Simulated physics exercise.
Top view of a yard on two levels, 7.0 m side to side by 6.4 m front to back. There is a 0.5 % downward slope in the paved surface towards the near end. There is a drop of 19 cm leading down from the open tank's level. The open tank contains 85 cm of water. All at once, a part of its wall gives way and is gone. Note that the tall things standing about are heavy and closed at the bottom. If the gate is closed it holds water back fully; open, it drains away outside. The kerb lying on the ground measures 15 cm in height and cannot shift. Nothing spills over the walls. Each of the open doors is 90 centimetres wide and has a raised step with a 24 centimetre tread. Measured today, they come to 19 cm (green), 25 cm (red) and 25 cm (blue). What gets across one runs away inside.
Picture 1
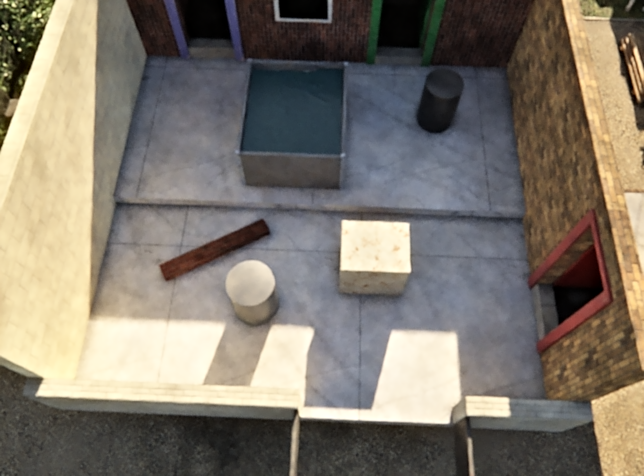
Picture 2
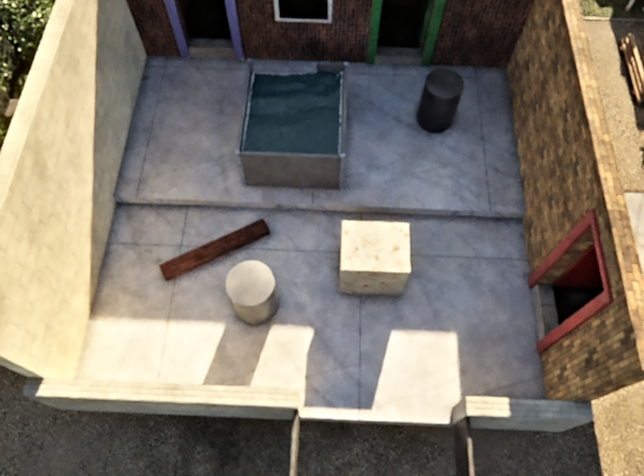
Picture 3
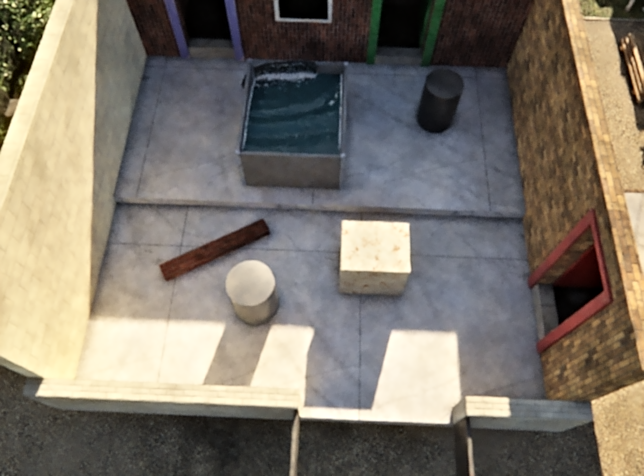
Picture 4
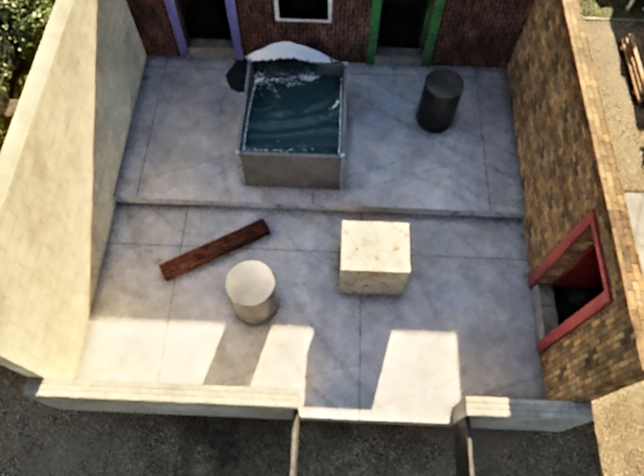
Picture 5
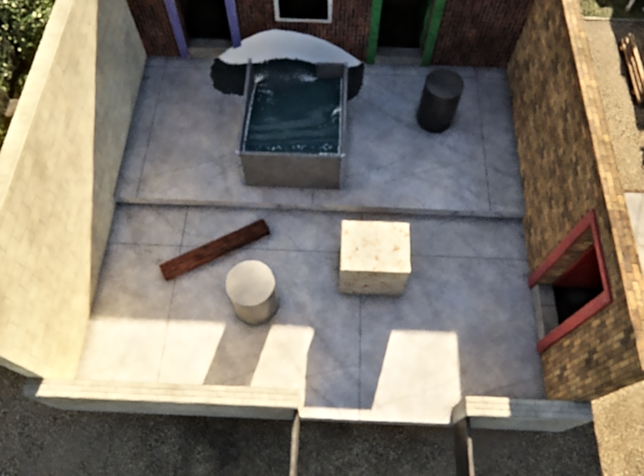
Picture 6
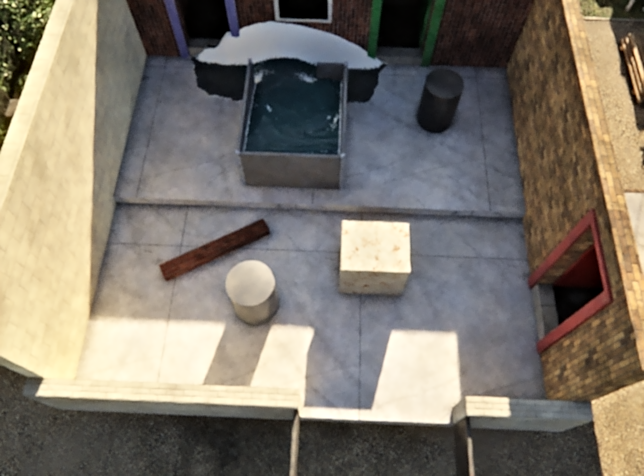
The open tank of water churns, then water pours out its far side and spreads.
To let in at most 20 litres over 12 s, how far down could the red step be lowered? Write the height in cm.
Down to roughly 7.5 cm.
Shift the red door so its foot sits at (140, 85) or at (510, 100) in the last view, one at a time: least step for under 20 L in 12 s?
You'd want about 33 cm there first, then about 23 cm.
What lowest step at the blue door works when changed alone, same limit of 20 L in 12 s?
Blue: Roughly 16 cm.
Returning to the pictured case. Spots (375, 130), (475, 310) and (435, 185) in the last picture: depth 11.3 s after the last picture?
That's 2, 7 and 2 cm, in the order given.
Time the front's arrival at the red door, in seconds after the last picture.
Arrival: Red 3.0 s.
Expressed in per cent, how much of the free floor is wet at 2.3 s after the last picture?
I'd estimate about 45 percent.
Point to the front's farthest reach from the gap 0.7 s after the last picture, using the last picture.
Near pixel (490, 70).
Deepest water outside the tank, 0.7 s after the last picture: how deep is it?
Up to some 59 centimetres, I'd say.
Then, 0.7 s after the last picture water covers 20 % of the floor, deepest (59 cm) near (285, 63); it has not reached the red door.
Then, 2.3 s after the last picture water covers 45 % of the floor, deepest (28 cm) near (145, 66); it has not reached the red door.
Then, 11.3 s after the last picture water covers 95 % of the floor, deepest (14 cm) near (518, 253); 8 cm at the red door, 0 litres in over its 25 cm step.
At the red door as built, the water peaked near 13 cm, 8.9 s after the last picture.
With a step of 6 cm, 34 litres would have come in within the 12 s; with 9.5 cm, 5 litres. So under 20 litres takes about 7.5 cm.
